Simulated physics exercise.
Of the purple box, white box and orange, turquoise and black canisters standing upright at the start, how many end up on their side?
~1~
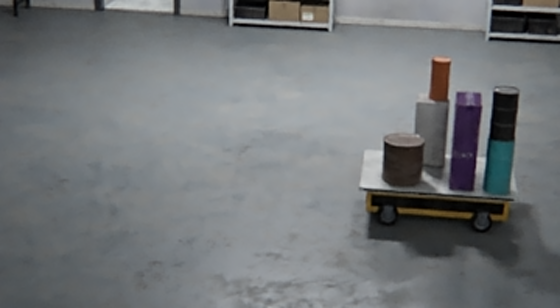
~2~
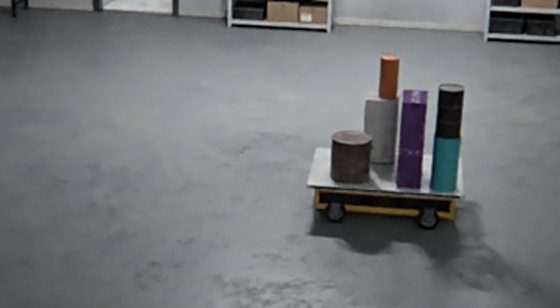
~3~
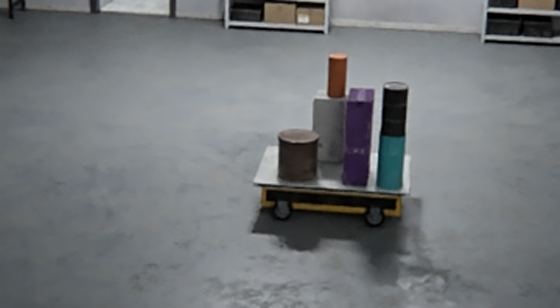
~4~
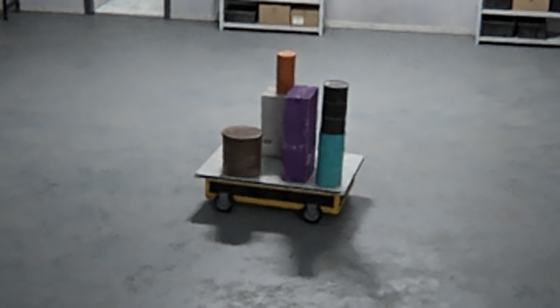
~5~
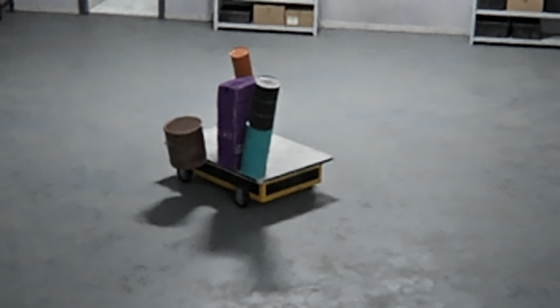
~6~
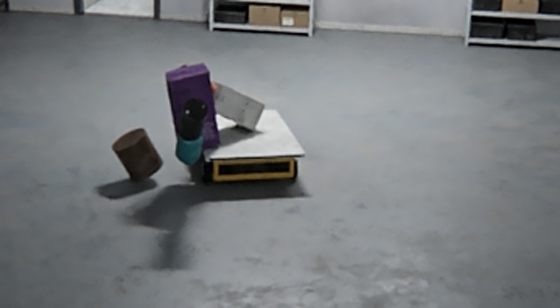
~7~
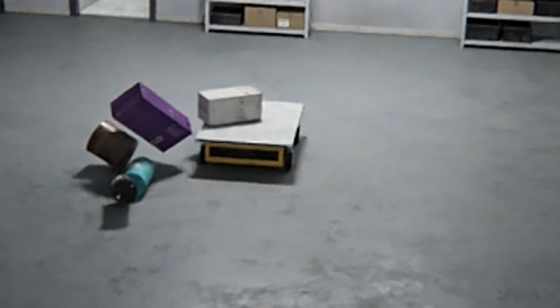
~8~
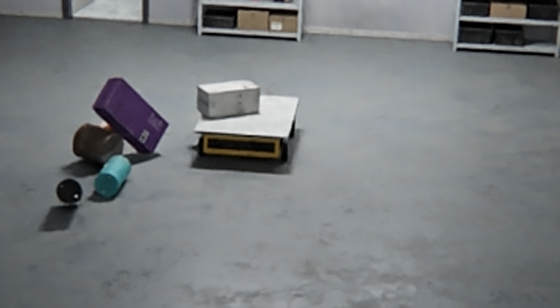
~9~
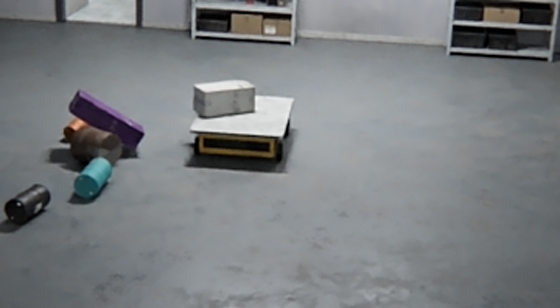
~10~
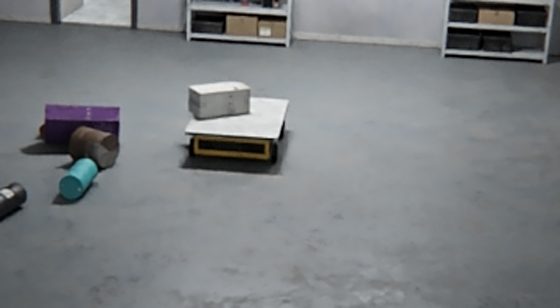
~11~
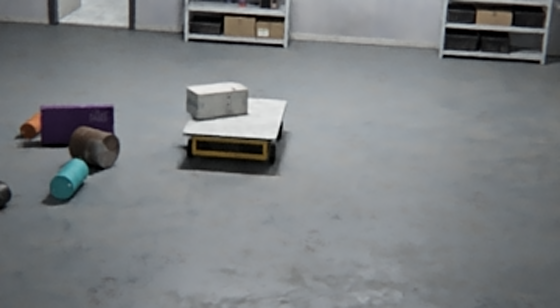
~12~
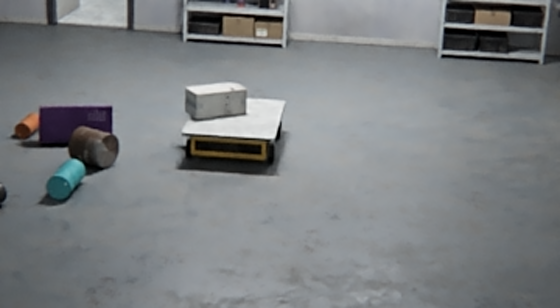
All five end up on their side. The white box lies on the cart, while the purple box and the three canisters lie on the floor.
